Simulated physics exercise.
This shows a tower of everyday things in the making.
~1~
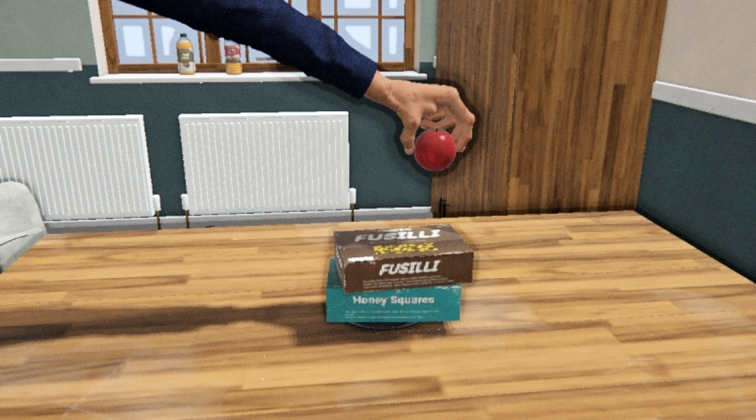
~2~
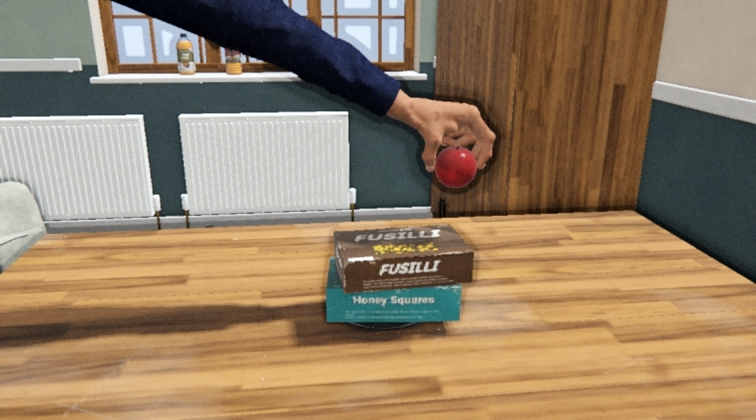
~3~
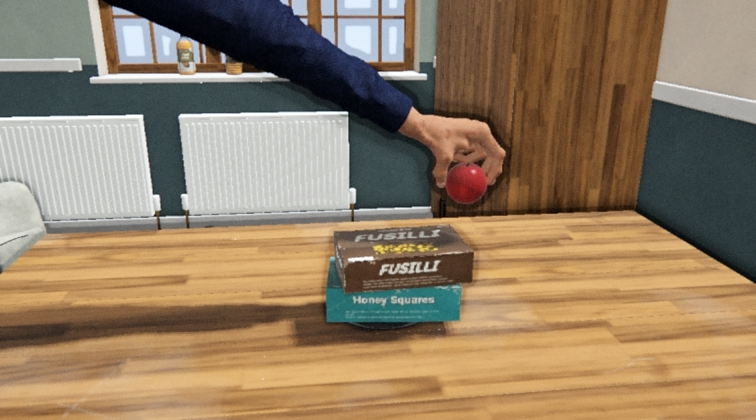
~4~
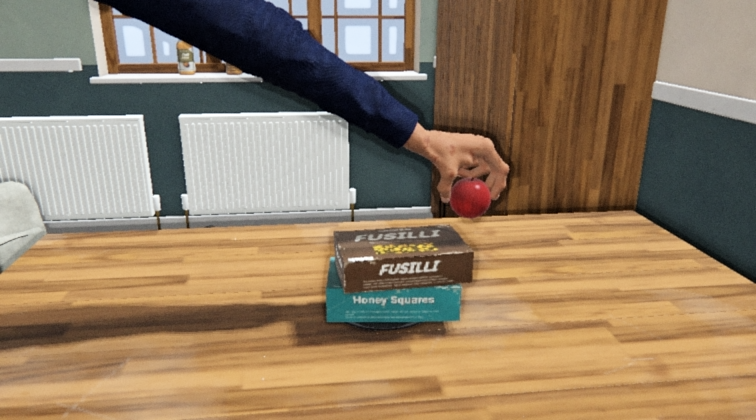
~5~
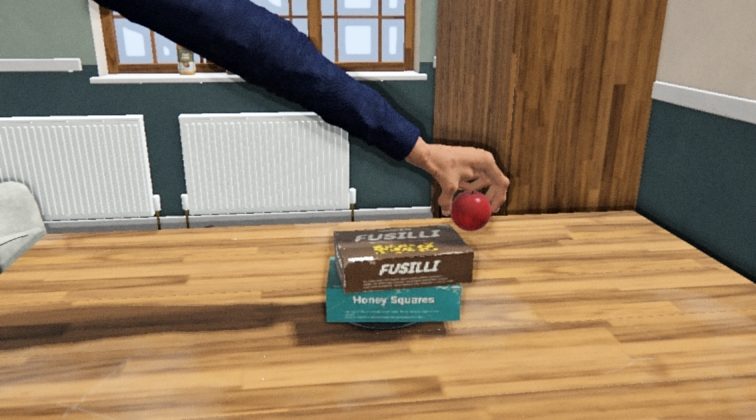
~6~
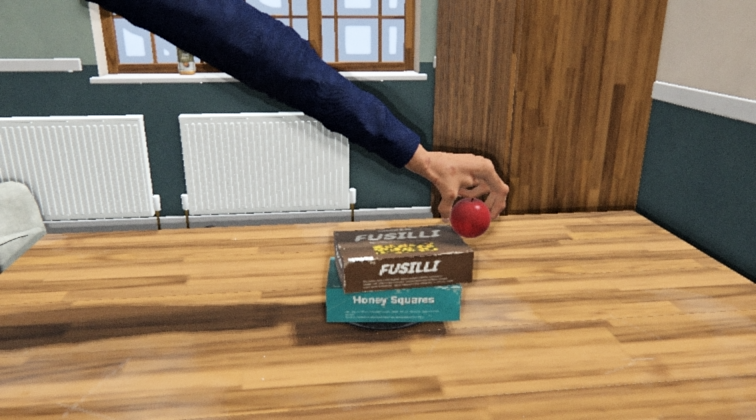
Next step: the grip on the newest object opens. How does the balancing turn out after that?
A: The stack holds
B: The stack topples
Answer: B.
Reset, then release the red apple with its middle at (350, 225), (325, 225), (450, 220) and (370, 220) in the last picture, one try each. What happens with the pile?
In the first case the pile remains standing, in the second it topples, in the third it remains standing and in the fourth it remains standing.
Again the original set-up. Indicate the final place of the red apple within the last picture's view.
Around (498, 295).
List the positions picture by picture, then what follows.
Coming down; red apple (435, 150), in the first picture.
Coming down; red apple (456, 167); brown packet (401, 256), in the second picture.
Coming down; red apple (466, 183); turquoise packet (392, 288), in the third picture.
Coming down; red apple (470, 198), in the fourth picture.
Coming down; red apple (471, 211); brown packet (401, 256), in the fifth picture.
In place under the hand; red apple (470, 218); turquoise packet (392, 288), in the sixth picture.
Then, 0.30 s past the last view, red apple displaced a little near (480, 226).
Then, 0.40 s past the last view, red apple now fallen.
Then, 0.50 s past the last view, things are still on the move.
Finally, fallen, red apple; the other 3 still in place. Final places as the last picture's camera would see them, red apple near (498, 295). The pile loses its balance.
